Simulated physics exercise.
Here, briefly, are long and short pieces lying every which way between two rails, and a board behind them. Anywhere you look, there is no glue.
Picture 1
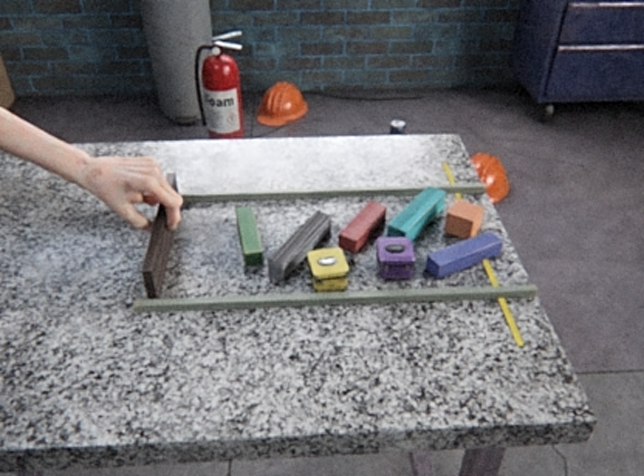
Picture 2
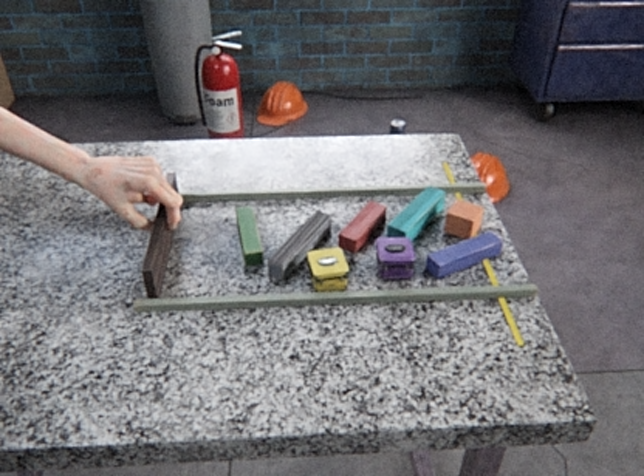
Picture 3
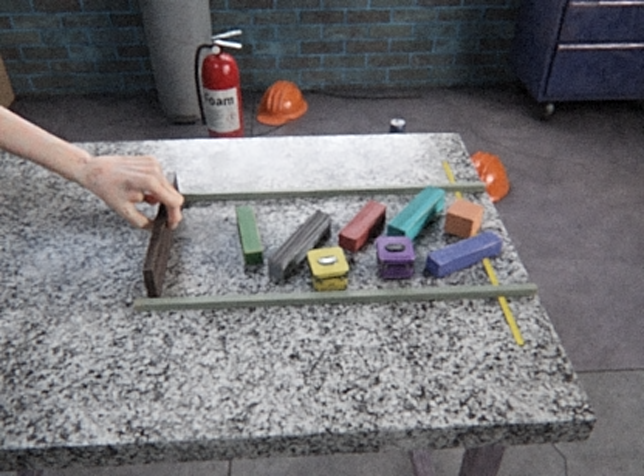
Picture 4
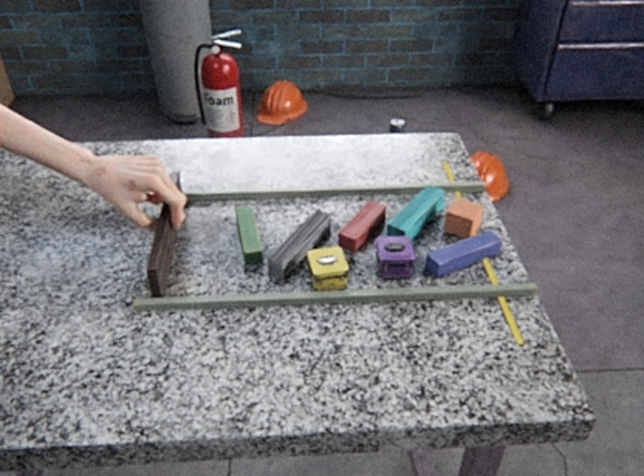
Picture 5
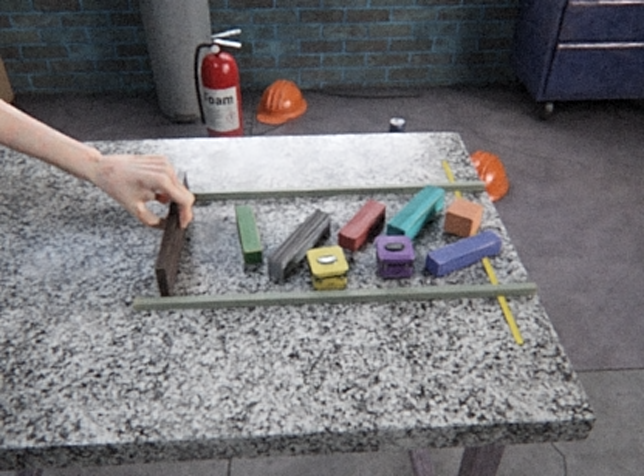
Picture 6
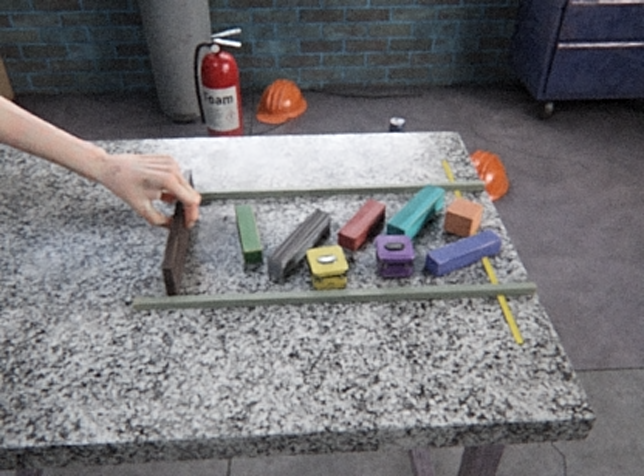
A hand slides a dark board slightly right between two rails toward scattered colored blocks.
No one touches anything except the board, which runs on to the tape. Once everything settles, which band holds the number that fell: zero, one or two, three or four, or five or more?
It is in the band five or more.
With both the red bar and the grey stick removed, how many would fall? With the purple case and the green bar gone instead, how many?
The counts: 3 and 3.
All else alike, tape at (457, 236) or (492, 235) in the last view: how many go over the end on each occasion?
The first try gives 4, the second gives 7.
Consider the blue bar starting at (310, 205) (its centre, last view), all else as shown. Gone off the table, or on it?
Placed there, it goes off the edge.
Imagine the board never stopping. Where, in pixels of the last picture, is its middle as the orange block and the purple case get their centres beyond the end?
Orange block: (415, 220); purple case: (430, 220).
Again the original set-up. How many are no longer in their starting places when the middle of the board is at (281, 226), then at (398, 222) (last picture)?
The first number is 3, the next one 8.
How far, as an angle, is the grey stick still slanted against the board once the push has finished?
It is near 0° out of line.
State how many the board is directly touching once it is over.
In total, 1.
Soon after, none off yet; orange block at rest near (463, 218); blue bar at rest near (464, 252); turquoise stick at rest near (416, 214).
After that, none off yet; orange block displaced a little near (474, 217); blue bar displaced about its own width near (519, 244); turquoise stick displaced a little near (444, 214).
In the end, the number that fall off is five or more; gone, yellow case, red bar, purple case, turquoise stick, blue bar and orange block.
